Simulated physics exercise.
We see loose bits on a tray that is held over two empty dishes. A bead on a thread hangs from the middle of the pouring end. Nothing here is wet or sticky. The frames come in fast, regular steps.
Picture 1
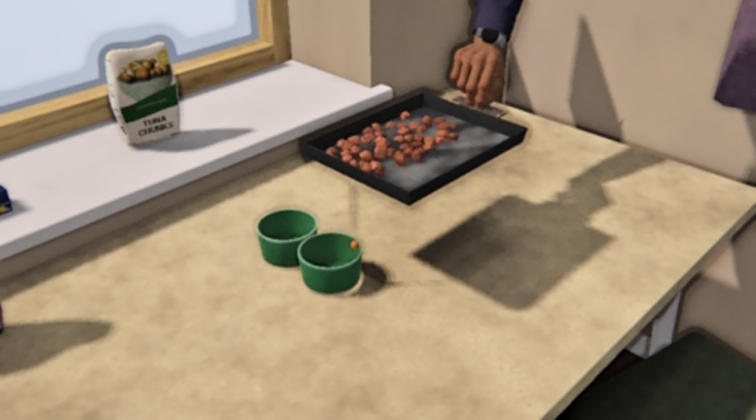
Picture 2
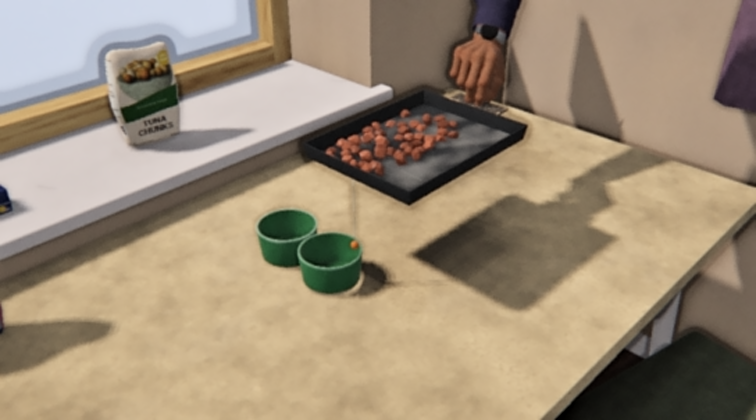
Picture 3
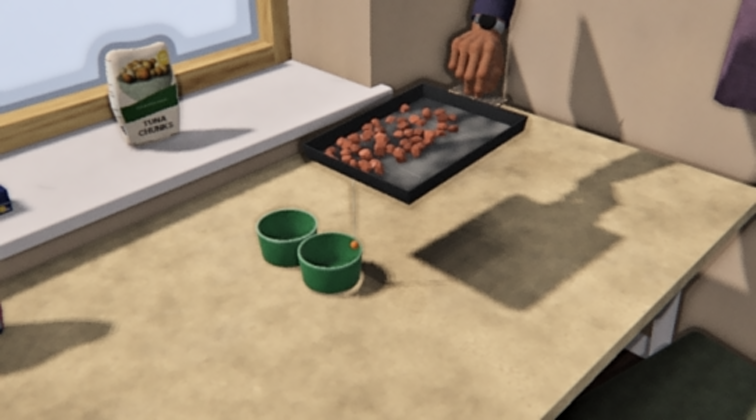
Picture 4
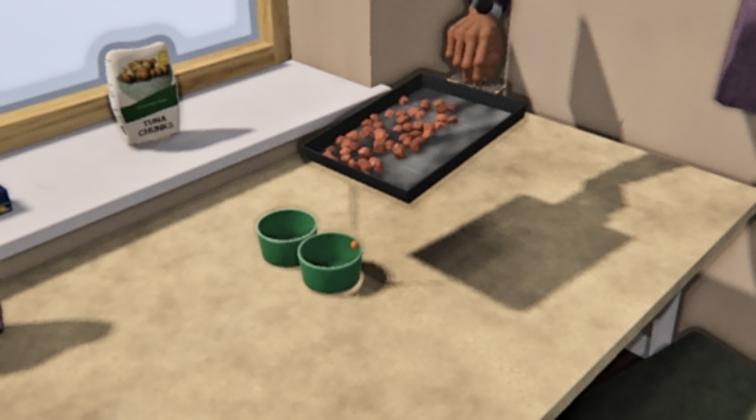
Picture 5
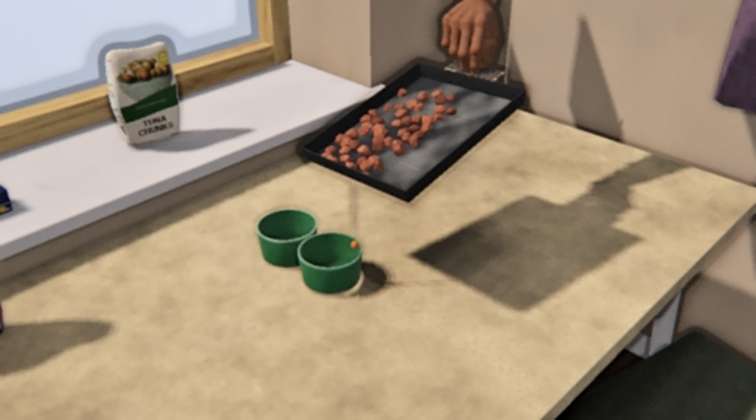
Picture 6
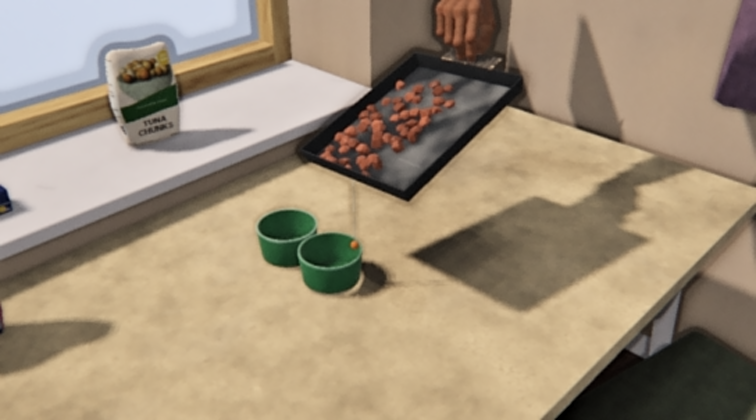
Hand slowly raising the far end of a black tray of reddish crushed brick bits behind two empty green dishes.
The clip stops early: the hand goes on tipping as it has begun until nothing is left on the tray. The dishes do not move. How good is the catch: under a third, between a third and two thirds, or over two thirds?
Caught overall: From one third to two thirds.
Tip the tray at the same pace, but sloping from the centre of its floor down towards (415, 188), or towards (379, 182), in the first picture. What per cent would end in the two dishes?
Near 0 % and 0 %.
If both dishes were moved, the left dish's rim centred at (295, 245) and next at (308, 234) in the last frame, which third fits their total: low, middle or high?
At the first place above two thirds, at the second the middle third.
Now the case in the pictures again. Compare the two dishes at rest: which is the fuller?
It is the right-hand dish.
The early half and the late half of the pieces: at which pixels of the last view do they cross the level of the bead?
The first part at (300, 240); the rest at (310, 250).
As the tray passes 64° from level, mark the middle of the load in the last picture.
Around (335, 151).
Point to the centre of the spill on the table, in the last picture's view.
Roughly at (265, 294).
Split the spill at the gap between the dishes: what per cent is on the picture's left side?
About 70 per cent.
Just after the last frame, tray tipped steeply; every one on the tray.
A moment on, tray tipped past a quarter turn; roughly half on the tray; about a tenth in the right dish; just a few in the left dish; about a tenth outside both; roughly a third in the air.
Further on, tray tipped past a quarter turn; roughly a third in the right dish; about a tenth in the left dish; roughly half outside both.
When it is over, tray tipped past a quarter turn; roughly a third in the right dish; about a tenth in the left dish; roughly half outside both.
